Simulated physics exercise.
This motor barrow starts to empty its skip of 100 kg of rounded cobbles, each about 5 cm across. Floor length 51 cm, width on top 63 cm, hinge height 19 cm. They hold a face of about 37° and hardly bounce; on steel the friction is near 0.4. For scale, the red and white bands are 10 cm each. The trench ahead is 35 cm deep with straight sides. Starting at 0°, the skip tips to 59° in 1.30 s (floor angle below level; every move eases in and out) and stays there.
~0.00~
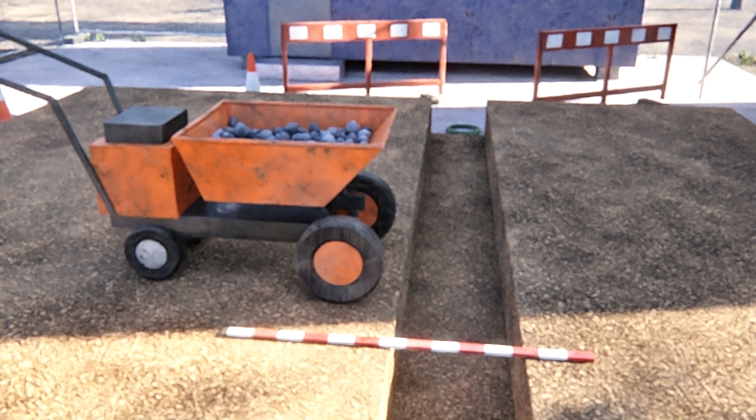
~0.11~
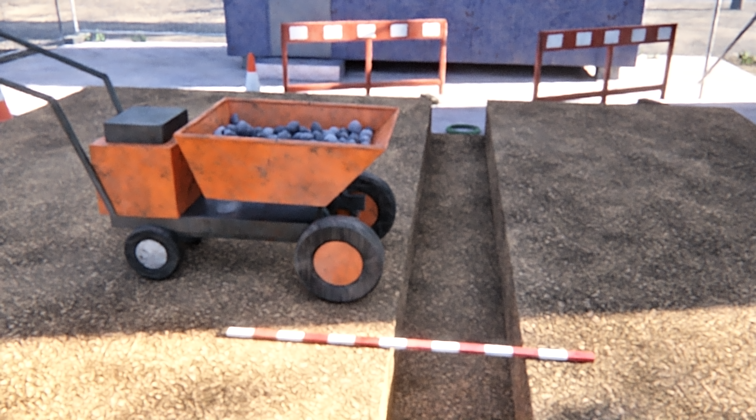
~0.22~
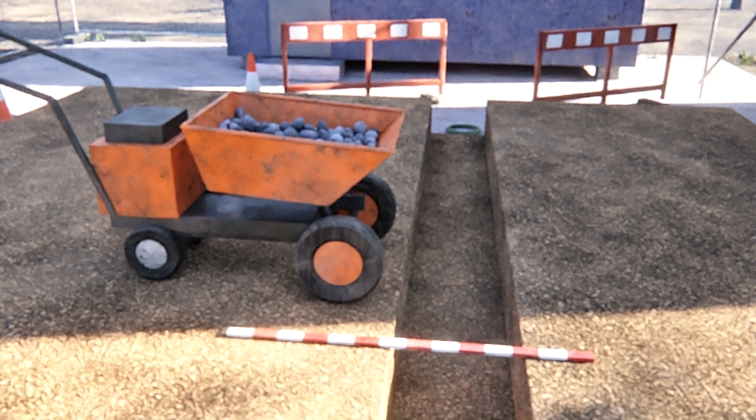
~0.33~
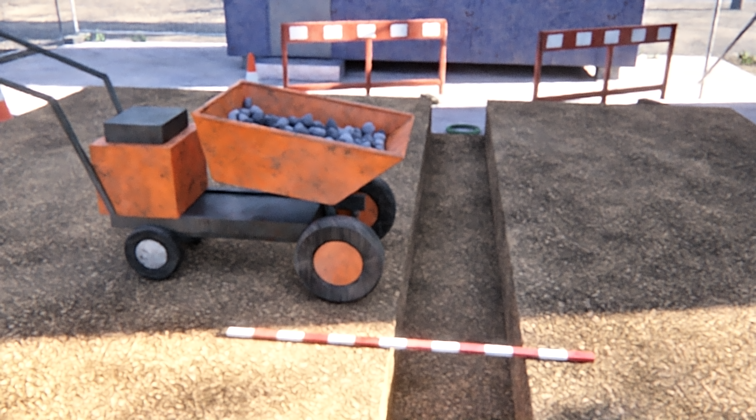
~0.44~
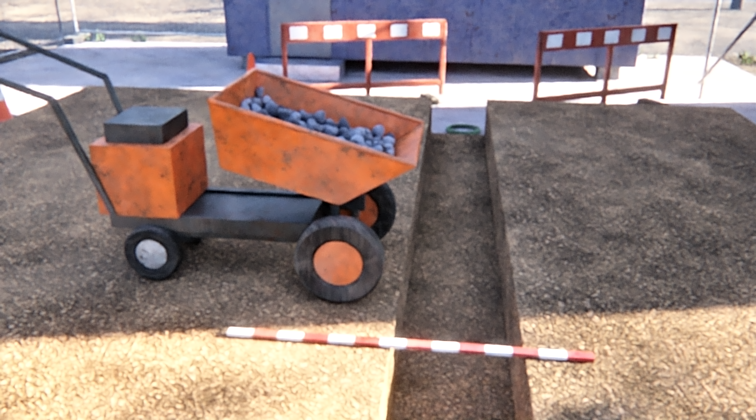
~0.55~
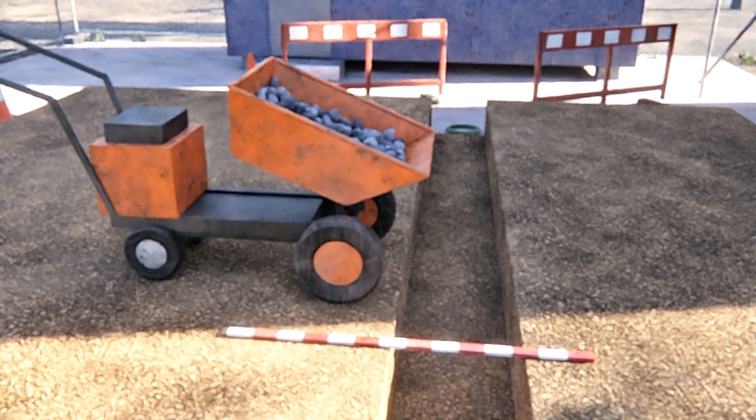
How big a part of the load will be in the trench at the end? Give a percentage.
Some 62 per cent of it.
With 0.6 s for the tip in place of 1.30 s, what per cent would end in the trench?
Then about 50 per cent.
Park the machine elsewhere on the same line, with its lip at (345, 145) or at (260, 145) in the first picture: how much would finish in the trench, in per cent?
Near 80 per cent from the first place, 55 from the second.
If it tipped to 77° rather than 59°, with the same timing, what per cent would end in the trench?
In that case some 70 per cent.
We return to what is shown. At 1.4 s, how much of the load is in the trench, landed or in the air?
About 15 per cent by then.
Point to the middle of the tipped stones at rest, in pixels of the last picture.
Their middle is at about (489, 332).
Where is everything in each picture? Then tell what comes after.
The skip is at 0°, its lip at (382, 148); the top of the load is at (304, 132), in the first picture.
The skip is at 1°, its lip at (385, 149); the top of the load is at (292, 133); the stones move at 0.2 m/s on average, in the second picture.
Lip at (392, 152), floor tilted 5°, highest stones at (264, 125); the stones move at 0.3 m/s on average, in the third picture.
The skip is at 9°, its lip at (403, 157); the top of the load is at (261, 117); the stones move at 0.4 m/s on average, in the fourth picture.
The skip is at 16°, its lip at (415, 166); the top of the load is at (259, 104); the stones move at 0.5 m/s on average, in the fifth picture.
Lip at (428, 176), floor tilted 23°, highest stones at (271, 93); the stones move at 0.6 m/s on average, in the sixth picture.
After 1.0 s the floor is at 50°; 100 % in the skip; the foremost stones are at (444, 191).
After 1.4 s the floor is at 59°; 84 % in the skip, 15 % in the trench, 1 % past the trench; the foremost stones are at (524, 269).
After 1.8 s the floor is at 59°; 53 % in the skip, 27 % in the trench, 20 % past the trench; the foremost stones are at (612, 296).
After 3.7 s the floor is at 59°; 16 % in the skip, 62 % in the trench, 22 % past the trench; the foremost stones are at (720, 318).
